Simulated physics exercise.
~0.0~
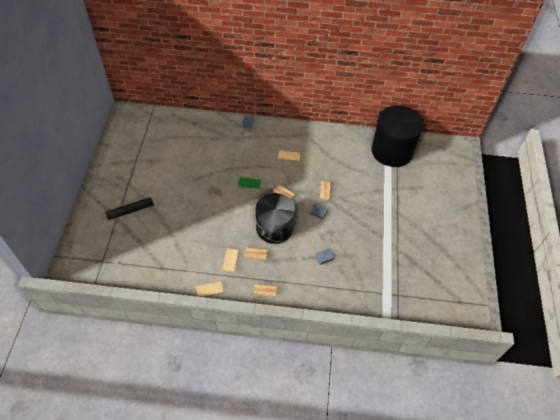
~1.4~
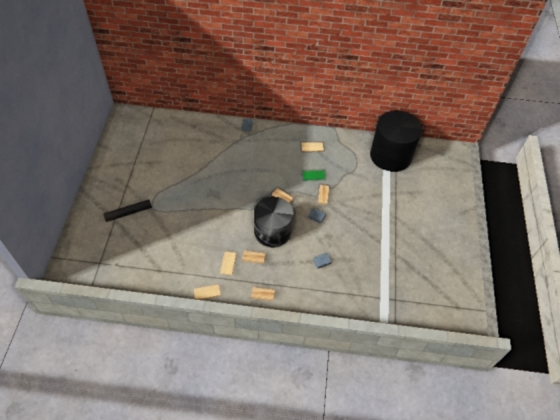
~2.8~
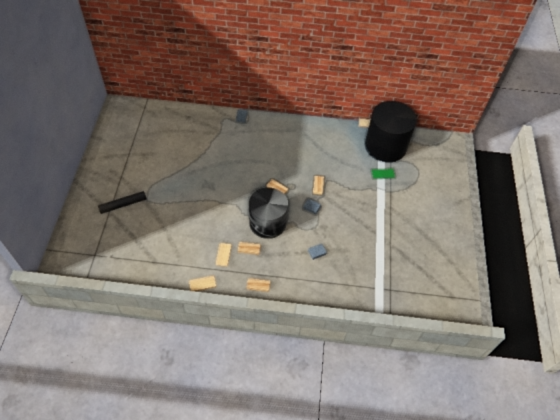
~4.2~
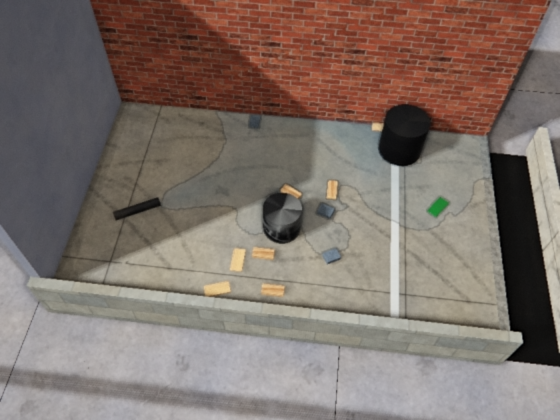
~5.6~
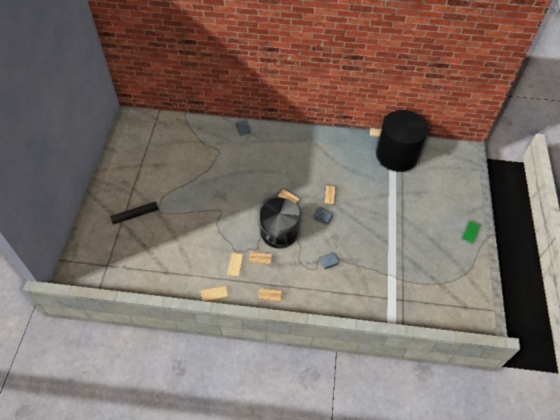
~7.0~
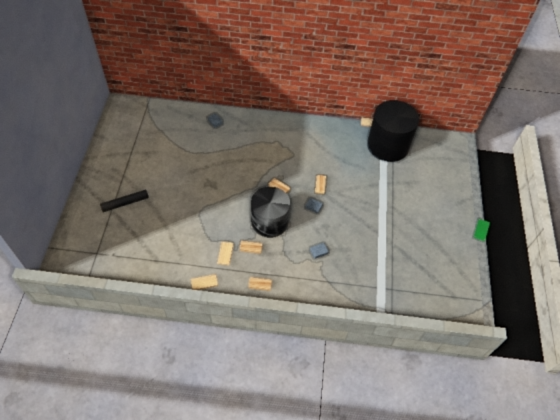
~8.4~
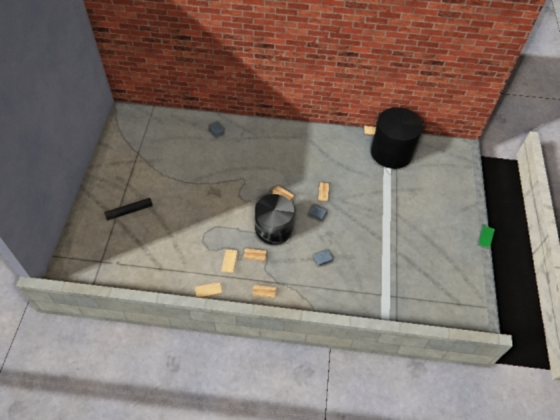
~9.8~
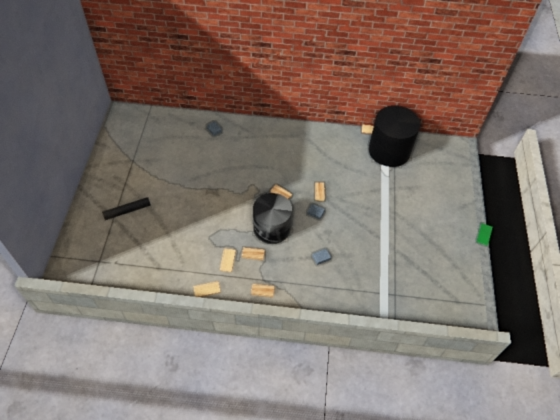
Walled concrete yard by a brick wall, spreading water carrying a green block right across a white stripe to the open edge.
